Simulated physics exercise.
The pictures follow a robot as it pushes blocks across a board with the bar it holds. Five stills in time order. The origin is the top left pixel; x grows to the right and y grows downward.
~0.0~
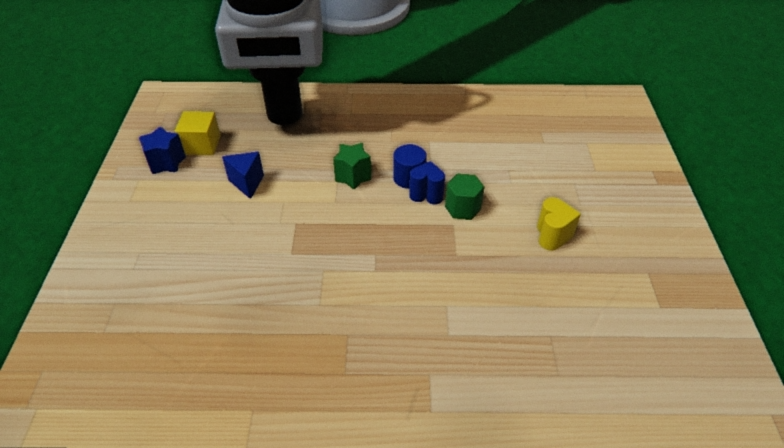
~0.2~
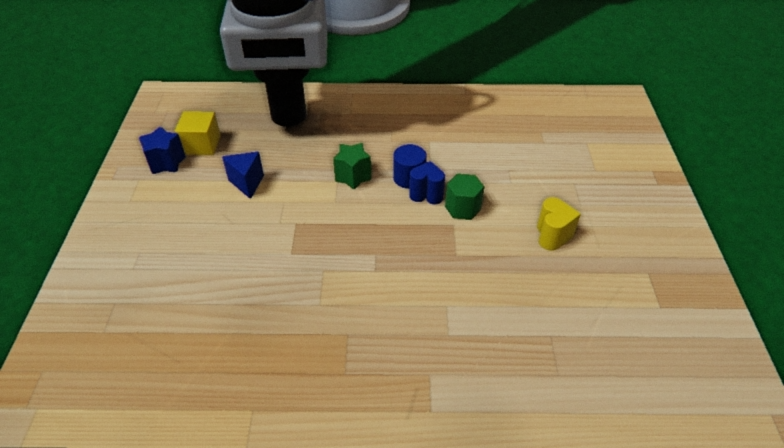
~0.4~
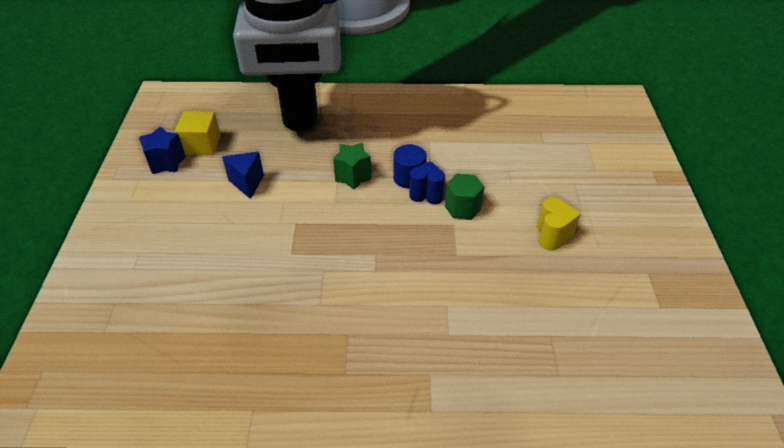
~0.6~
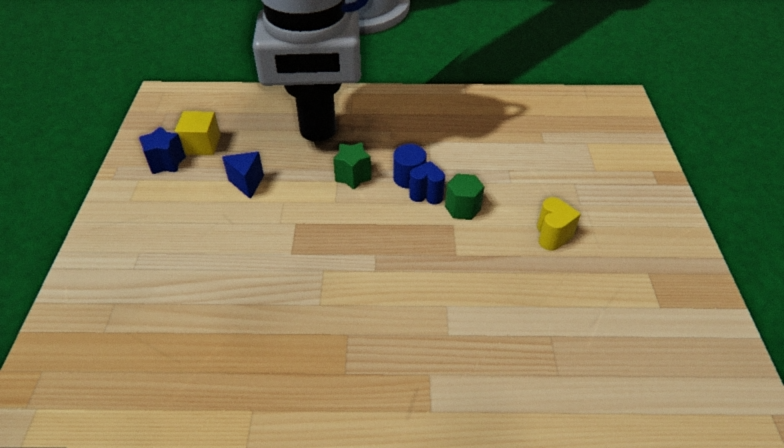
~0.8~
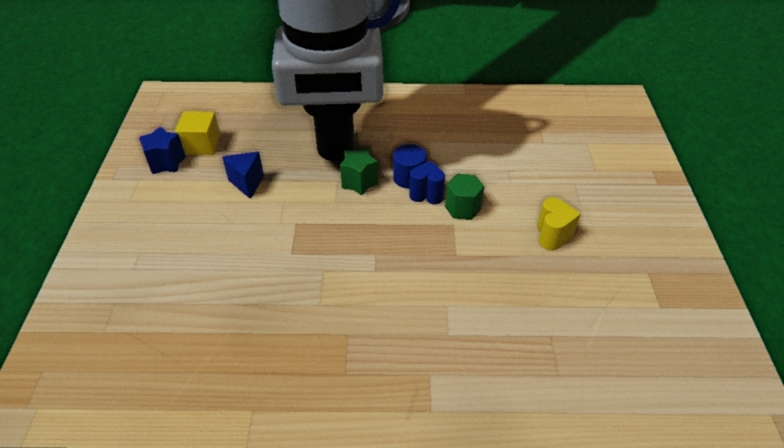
At the start, a robot arm with a dark bar stands at the back of a wooden board scattered with blue, green and yellow blocks. The bar shifts slowly right, then moves forward toward the green star. It nudges the star slightly right and forward, while the other blocks stay still.
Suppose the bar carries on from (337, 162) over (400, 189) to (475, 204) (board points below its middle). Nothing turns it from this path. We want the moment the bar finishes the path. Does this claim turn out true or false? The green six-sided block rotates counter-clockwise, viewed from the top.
The statement is true.
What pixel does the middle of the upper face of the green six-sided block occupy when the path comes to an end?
I'd place it at (525, 211), taking the centre of its top.
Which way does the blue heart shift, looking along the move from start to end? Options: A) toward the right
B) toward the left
I choose A.
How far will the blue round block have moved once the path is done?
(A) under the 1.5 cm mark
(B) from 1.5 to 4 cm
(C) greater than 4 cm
C
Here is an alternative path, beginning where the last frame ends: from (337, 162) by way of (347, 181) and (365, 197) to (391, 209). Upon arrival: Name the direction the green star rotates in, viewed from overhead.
The answer is counter-clockwise.
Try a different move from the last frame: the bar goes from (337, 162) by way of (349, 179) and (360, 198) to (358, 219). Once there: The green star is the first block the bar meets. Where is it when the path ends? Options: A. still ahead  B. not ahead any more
I'll go with B - not ahead any more.
The first path, step by step. One third of the way, bar (378, 168); green star (393, 182), turned 25° clockwise; blue round block (414, 154).
Two thirds of the way, bar (425, 182); green star (412, 194), turned 105° clockwise; blue round block (449, 153); blue heart (459, 187), turned 45° clockwise; green six-sided block (491, 194), turned 40° anticlockwise.
At the end, bar (477, 192); green star (412, 194), turned 110° clockwise; blue round block (460, 153); blue heart (493, 206), turned 125° clockwise; green six-sided block (525, 211), turned 95° anticlockwise.
